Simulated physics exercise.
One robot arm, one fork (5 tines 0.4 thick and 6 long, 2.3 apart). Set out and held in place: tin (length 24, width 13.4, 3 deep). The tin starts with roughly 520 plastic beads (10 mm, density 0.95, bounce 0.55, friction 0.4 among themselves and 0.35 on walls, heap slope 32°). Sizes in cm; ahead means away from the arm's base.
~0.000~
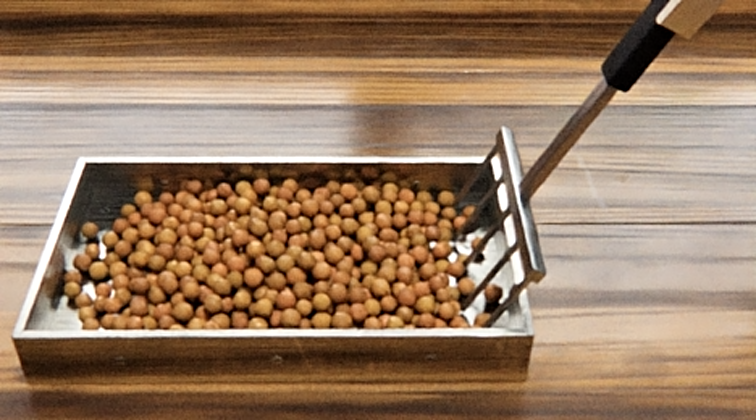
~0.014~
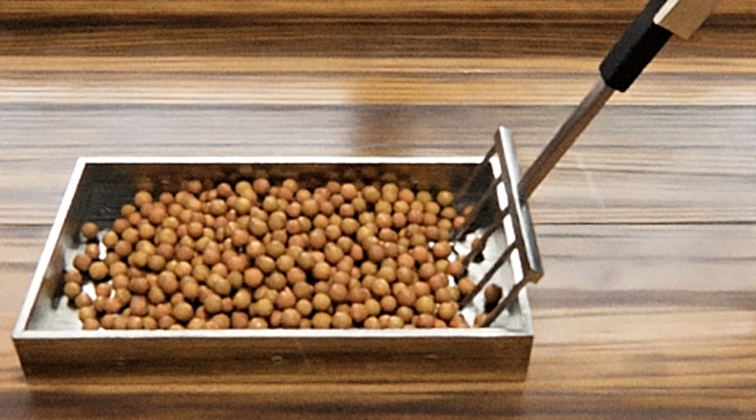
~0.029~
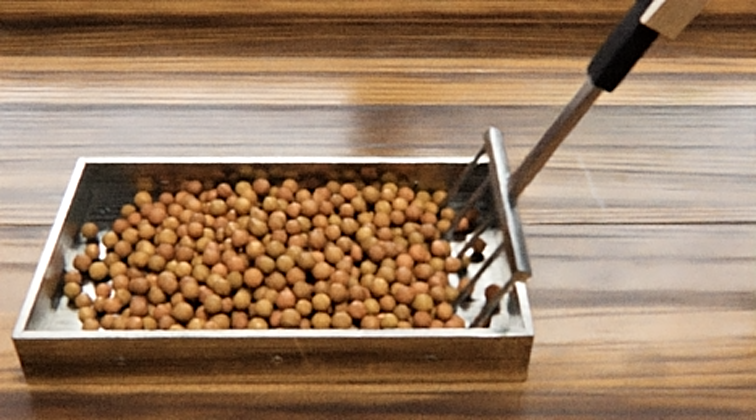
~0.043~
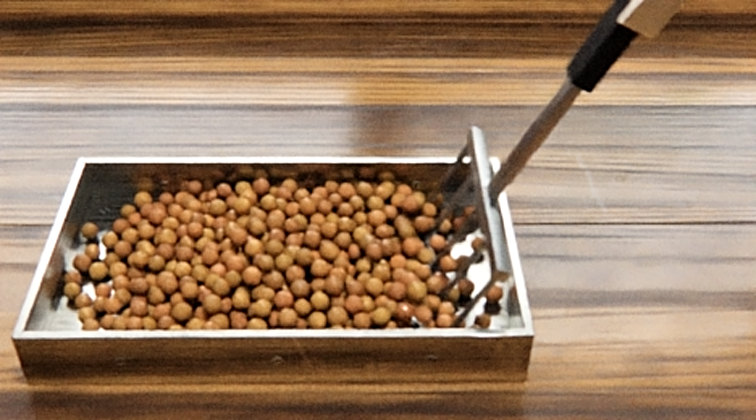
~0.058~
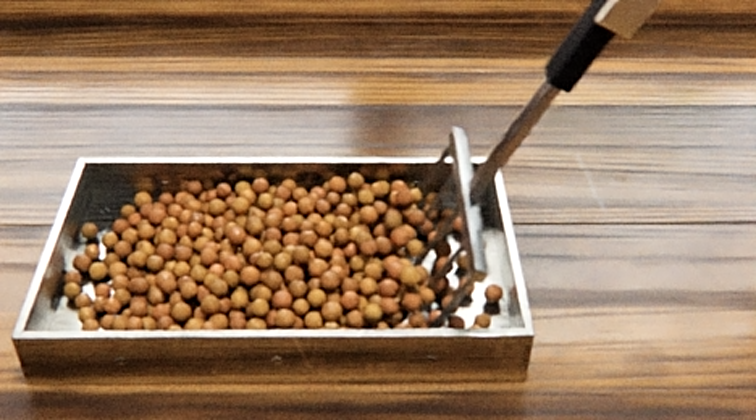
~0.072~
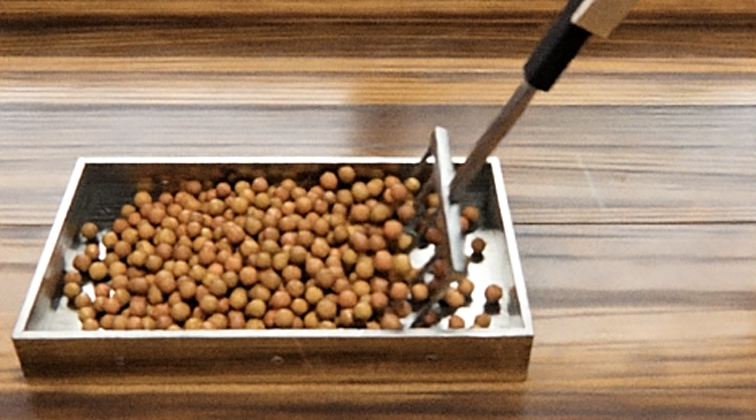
A metal fork on a dark-handled arm moved left from the right end of a shallow metal tray, pushing through the small brown balls, while a few slipped between its tines and stayed behind it.
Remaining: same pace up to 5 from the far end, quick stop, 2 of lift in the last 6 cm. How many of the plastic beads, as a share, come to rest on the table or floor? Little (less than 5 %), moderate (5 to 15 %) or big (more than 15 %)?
Share on the table or floor: Moderate (5 to 15 %).
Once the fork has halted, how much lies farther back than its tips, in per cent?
About 50 per cent.
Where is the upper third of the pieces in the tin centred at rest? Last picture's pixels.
Around (107, 253).
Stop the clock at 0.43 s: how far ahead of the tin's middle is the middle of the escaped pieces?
About 16 cm.
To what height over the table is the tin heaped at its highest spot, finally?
Some 4.5 cm.
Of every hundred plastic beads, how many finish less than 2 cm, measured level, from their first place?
Roughly 25 per cent.
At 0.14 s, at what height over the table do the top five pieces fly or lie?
About 6 cm.
After 0.14 s, sloping 63°, highest piece 7 above the table; 516 in the tin.
After 0.20 s, sloping 63°, highest piece 7 above the table; 513 in the tin, 1 on the table or floor, 2 in flight or on the tool.
After 0.43 s, sloping 63°, highest piece 5 above the table; 469 in the tin, 45 on the table or floor, 2 in flight or on the tool.
After 1.13 s, sloping 63°, highest piece 4 above the table; 467 in the tin, 49 on the table or floor.
At rest, 467 in the tin, 49 on the table or floor. That is 9 % on the table or floor.
